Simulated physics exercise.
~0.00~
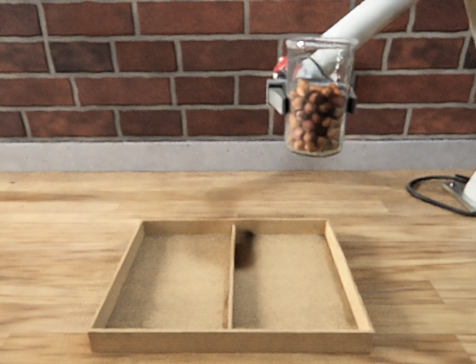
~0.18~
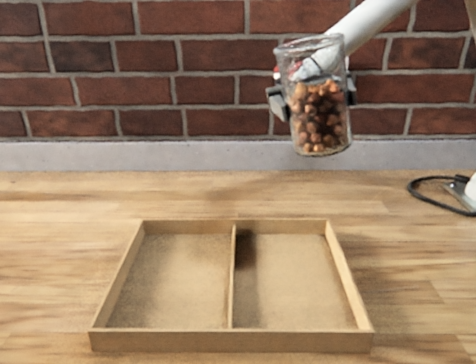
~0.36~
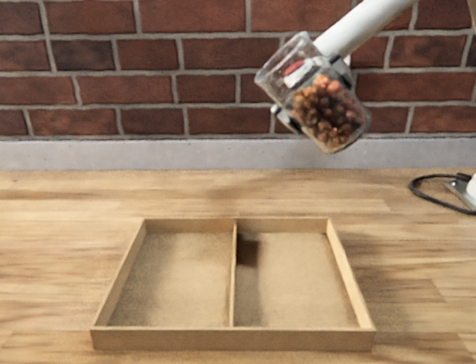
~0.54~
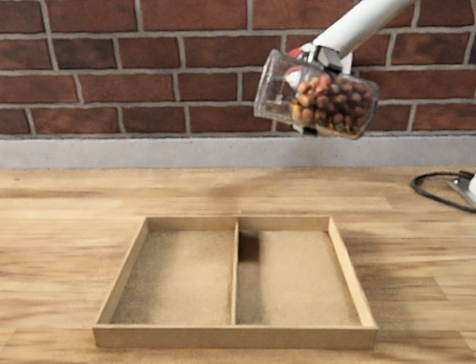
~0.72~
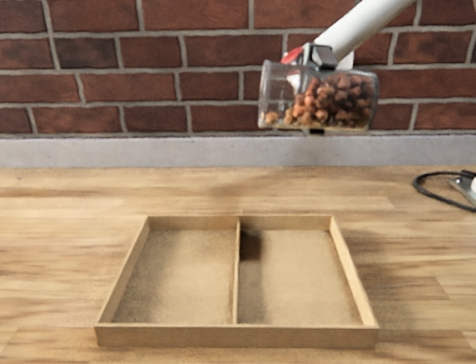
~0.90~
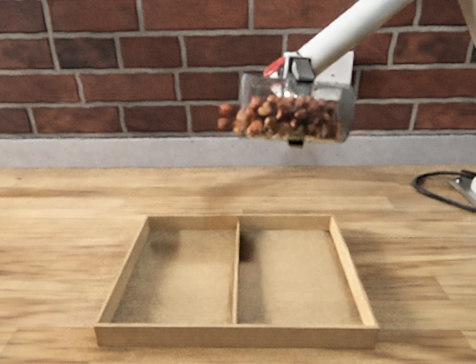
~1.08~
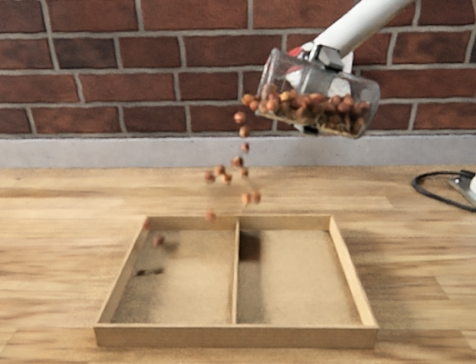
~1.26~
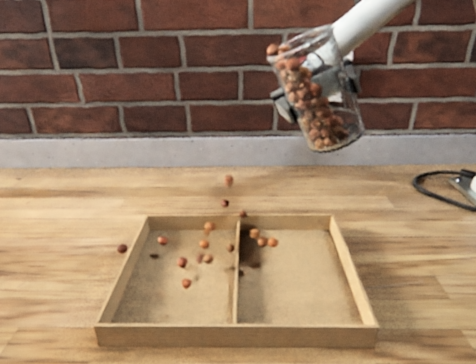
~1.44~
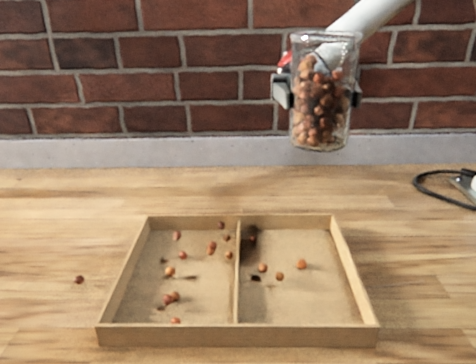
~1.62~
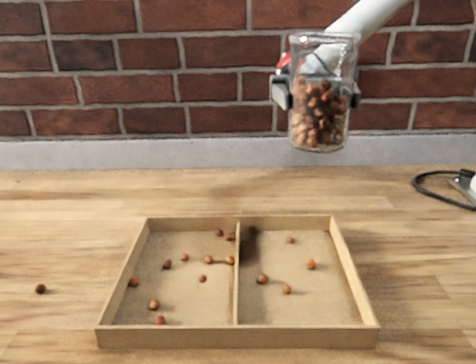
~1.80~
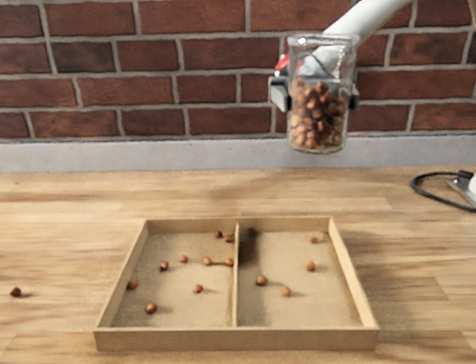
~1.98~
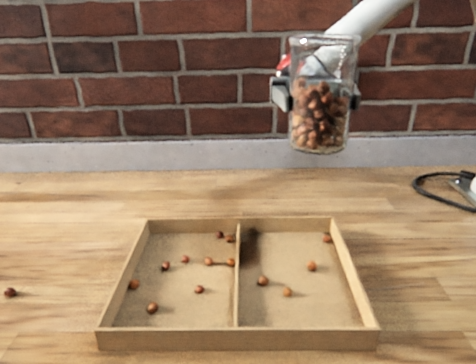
A wooden table top stands before a red brick wall, seen from the front and slightly above. A white robot arm reaches in from the upper right, gripping a clear cup of brown hazelnuts above a shallow, light-brown tray split in two by a cross wall. The cup tips over to the left until it lies on its side, and nuts spill from its mouth into the tray. It then swings back upright while the fallen nuts bounce and scatter, one rolling left across the table. Finally, most nuts remain in the cup, with more in the tray's left part than its right.
